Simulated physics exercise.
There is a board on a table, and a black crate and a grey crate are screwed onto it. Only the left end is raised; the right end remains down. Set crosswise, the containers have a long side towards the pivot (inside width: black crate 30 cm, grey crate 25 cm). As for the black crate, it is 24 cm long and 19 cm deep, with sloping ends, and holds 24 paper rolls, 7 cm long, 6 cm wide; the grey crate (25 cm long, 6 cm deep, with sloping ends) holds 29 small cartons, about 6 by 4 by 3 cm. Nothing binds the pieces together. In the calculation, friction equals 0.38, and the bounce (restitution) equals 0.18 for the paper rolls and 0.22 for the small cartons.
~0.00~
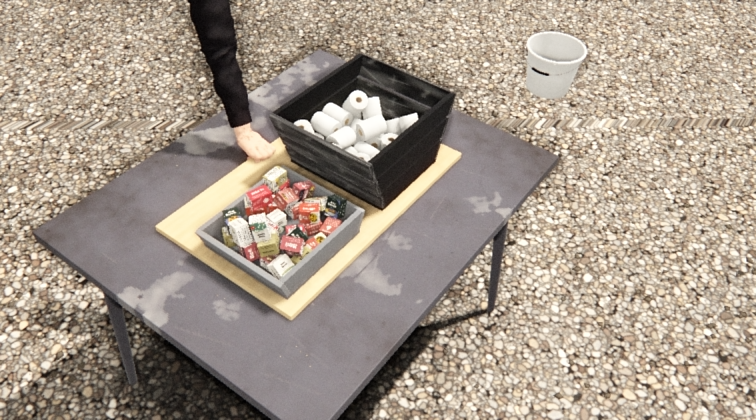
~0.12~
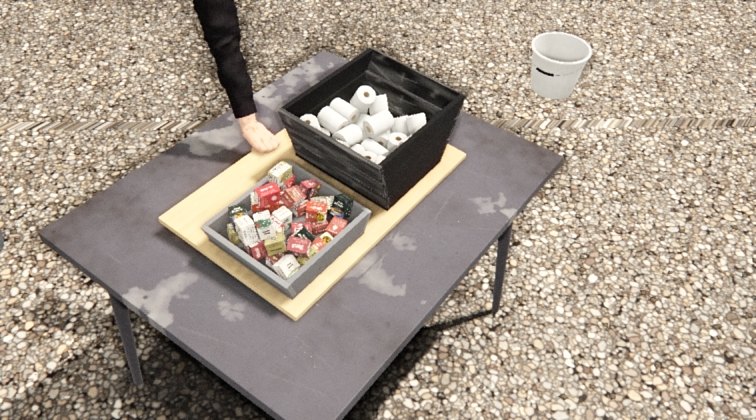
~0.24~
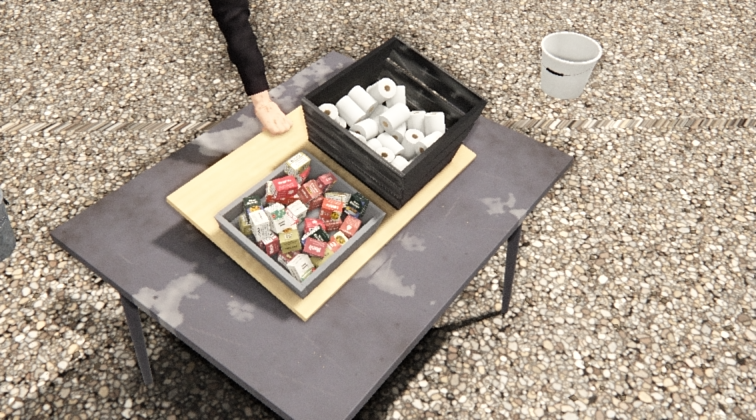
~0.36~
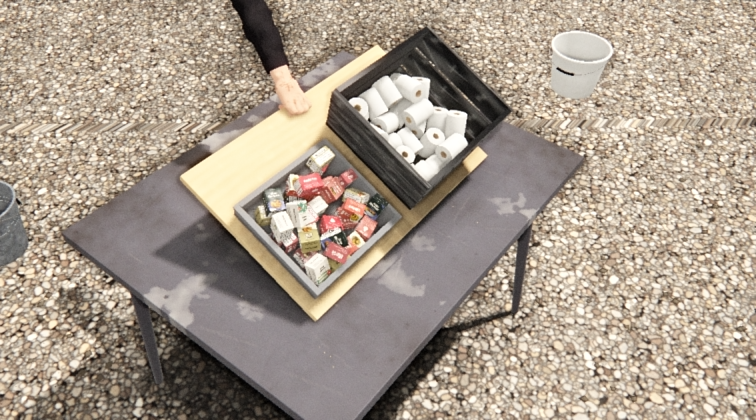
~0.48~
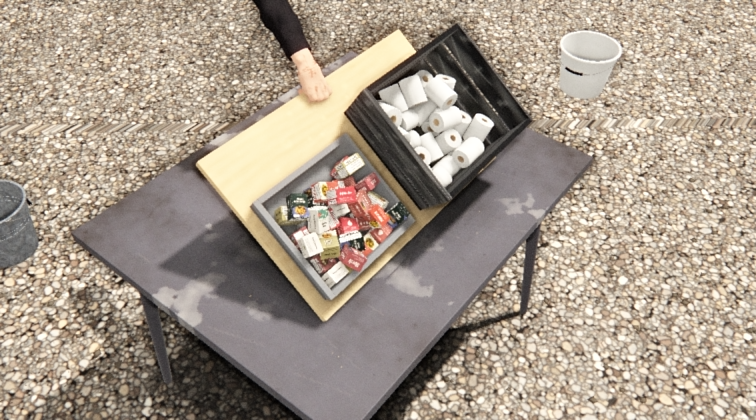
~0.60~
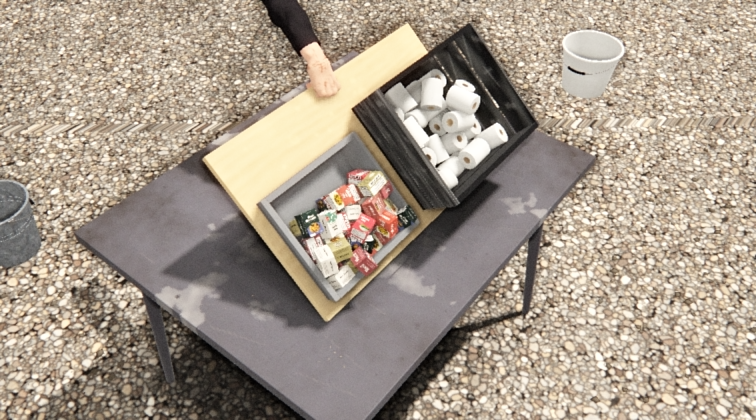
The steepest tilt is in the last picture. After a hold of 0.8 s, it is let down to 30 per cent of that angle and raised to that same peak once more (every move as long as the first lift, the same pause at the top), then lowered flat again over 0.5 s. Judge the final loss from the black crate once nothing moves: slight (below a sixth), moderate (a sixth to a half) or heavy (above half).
Slight, below a sixth.
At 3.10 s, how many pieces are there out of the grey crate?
Roughly 8 for the grey crate.
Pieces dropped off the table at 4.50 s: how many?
Estimate - about 0 in total.
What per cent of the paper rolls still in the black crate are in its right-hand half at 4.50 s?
Around 70 per cent.
After 1.22 s, tilt 42°; 0 of 24 out of the black crate and 4 of 29 out of the grey crate.
After 2.01 s, tilt 13°; 0 of 24 out of the black crate and 7 of 29 out of the grey crate.
After 3.10 s, tilt 42°; 0 of 24 out of the black crate and 7 of 29 out of the grey crate.
Final count (at 4.50 s), 0 of 24 out of the black crate and 7 of 29 out of the grey crate. Asked share, 0 of 24, 0 per cent.
